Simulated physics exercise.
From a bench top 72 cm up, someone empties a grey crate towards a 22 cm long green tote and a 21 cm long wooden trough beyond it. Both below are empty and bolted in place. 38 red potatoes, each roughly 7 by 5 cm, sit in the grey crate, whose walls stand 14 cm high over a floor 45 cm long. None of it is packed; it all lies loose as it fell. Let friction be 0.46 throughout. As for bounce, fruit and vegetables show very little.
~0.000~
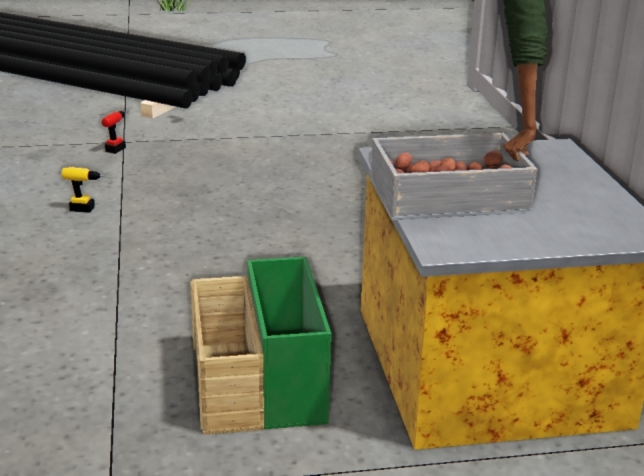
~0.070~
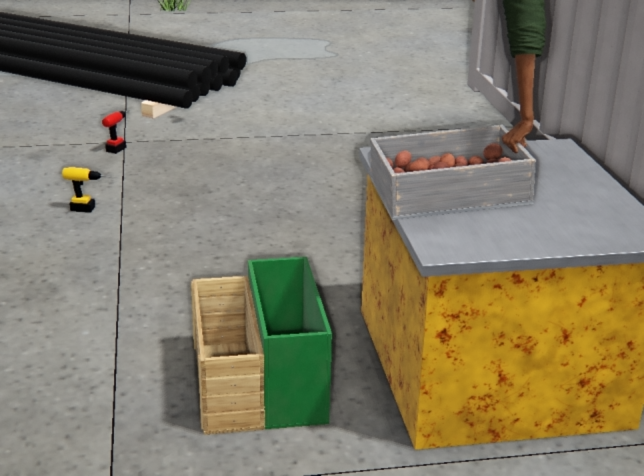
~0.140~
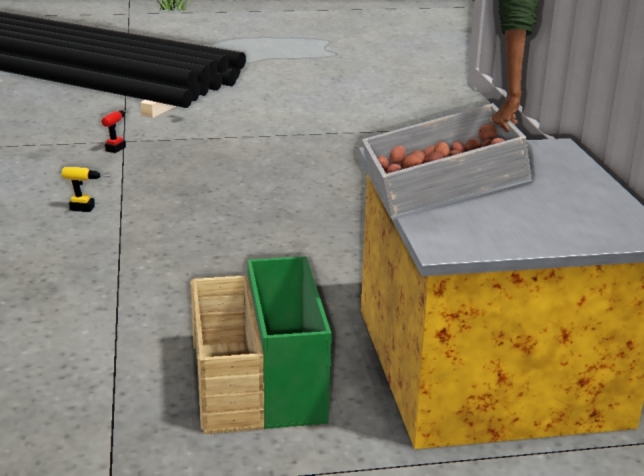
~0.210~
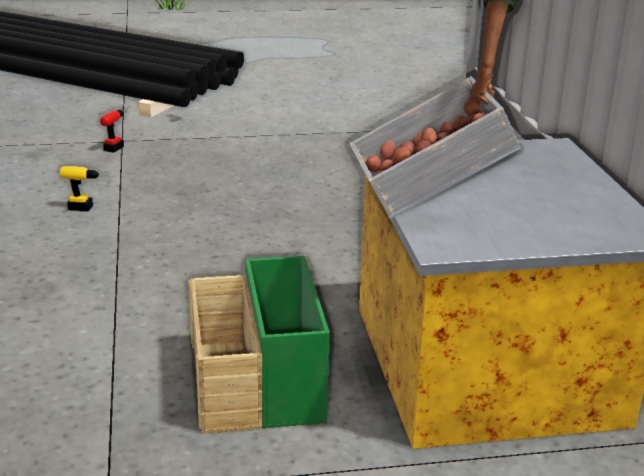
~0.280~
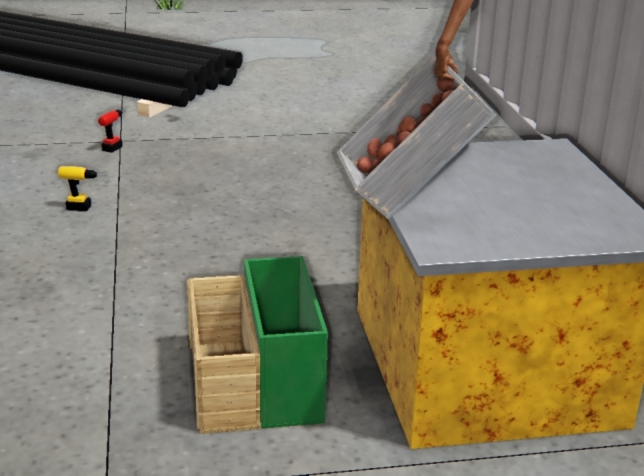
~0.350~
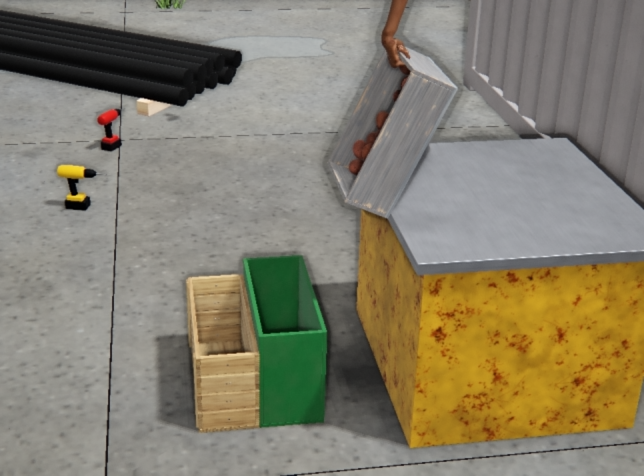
Hand tilting a grey crate of red potatoes steeply leftward at the edge of a rusty yellow bench, potatoes still inside.
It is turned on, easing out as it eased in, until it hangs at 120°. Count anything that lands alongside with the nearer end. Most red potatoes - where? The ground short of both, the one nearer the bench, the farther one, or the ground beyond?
Most of them: Nearer.
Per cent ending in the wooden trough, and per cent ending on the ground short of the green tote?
It works out to roughly 15 per cent and 0 per cent, in that order.
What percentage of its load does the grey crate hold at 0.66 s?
Around 25 per cent of the load.
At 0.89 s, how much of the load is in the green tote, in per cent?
Estimated fraction: Some 35 percent.
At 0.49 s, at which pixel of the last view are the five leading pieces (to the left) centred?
The five leading pieces sit around (331, 110).
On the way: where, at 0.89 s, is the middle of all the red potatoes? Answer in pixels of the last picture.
Around (265, 369).
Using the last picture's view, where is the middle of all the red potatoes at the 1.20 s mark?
Somewhere around (265, 380) in pixels.
After 0.49 s, tilt 100°; 38 still in the grey crate.
After 0.66 s, tilt 120°; 10 still in the grey crate and 28 in the air.
After 0.89 s, tilt 120°; 2 still in the grey crate, 13 in the green tote, 5 in the wooden trough, 10 on the ground beyond the wooden trough and 8 in the air.
When it is over (at 1.20 s), 20 in the green tote, 6 in the wooden trough and 12 on the ground beyond the wooden trough.
